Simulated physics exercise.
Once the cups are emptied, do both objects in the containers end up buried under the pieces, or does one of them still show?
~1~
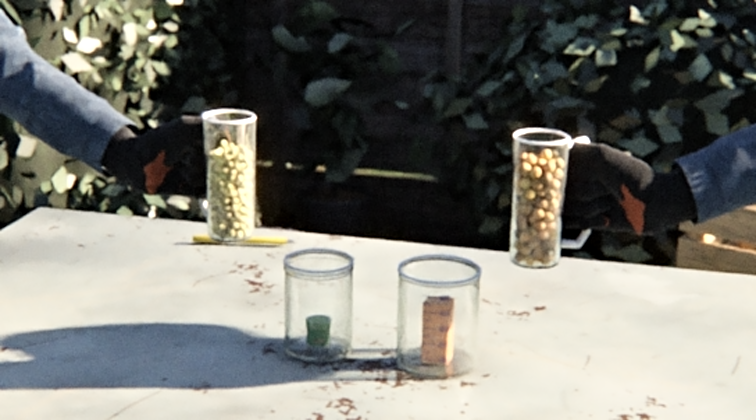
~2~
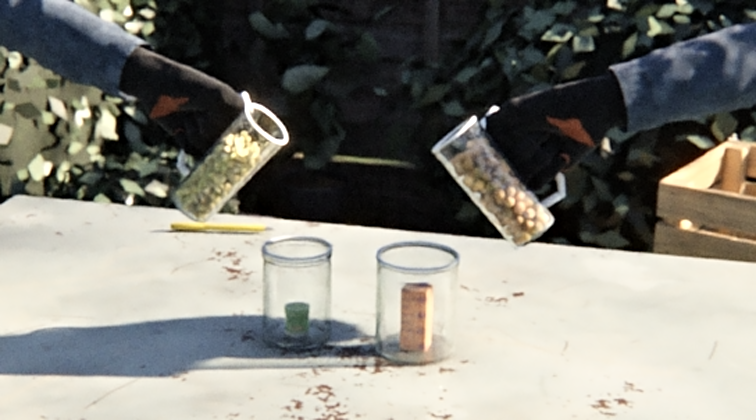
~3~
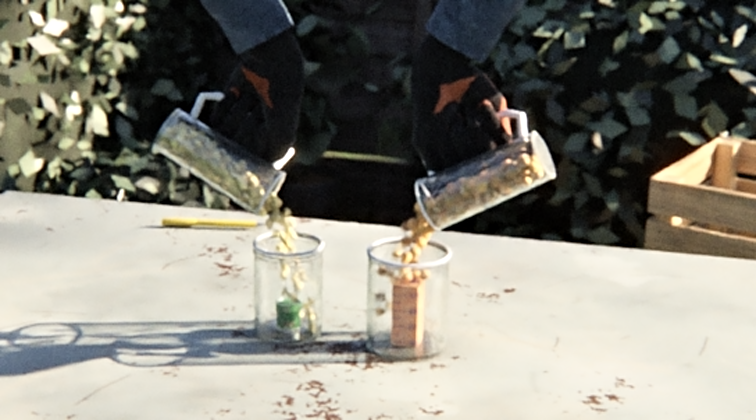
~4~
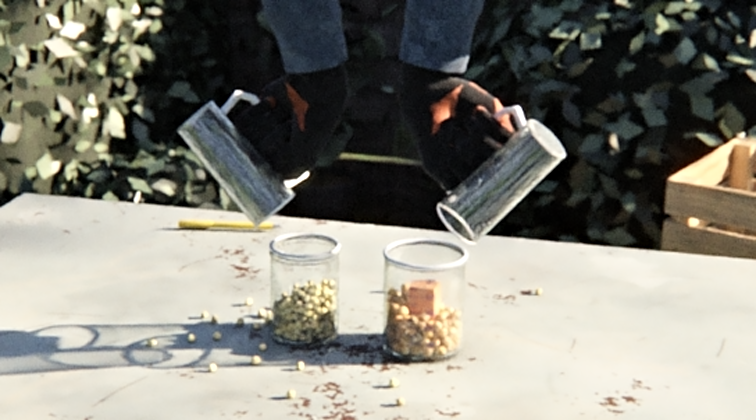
One of them still shows. The short green object on the left is hidden by the pieces, while the taller orange block on the right sticks up above its pile.
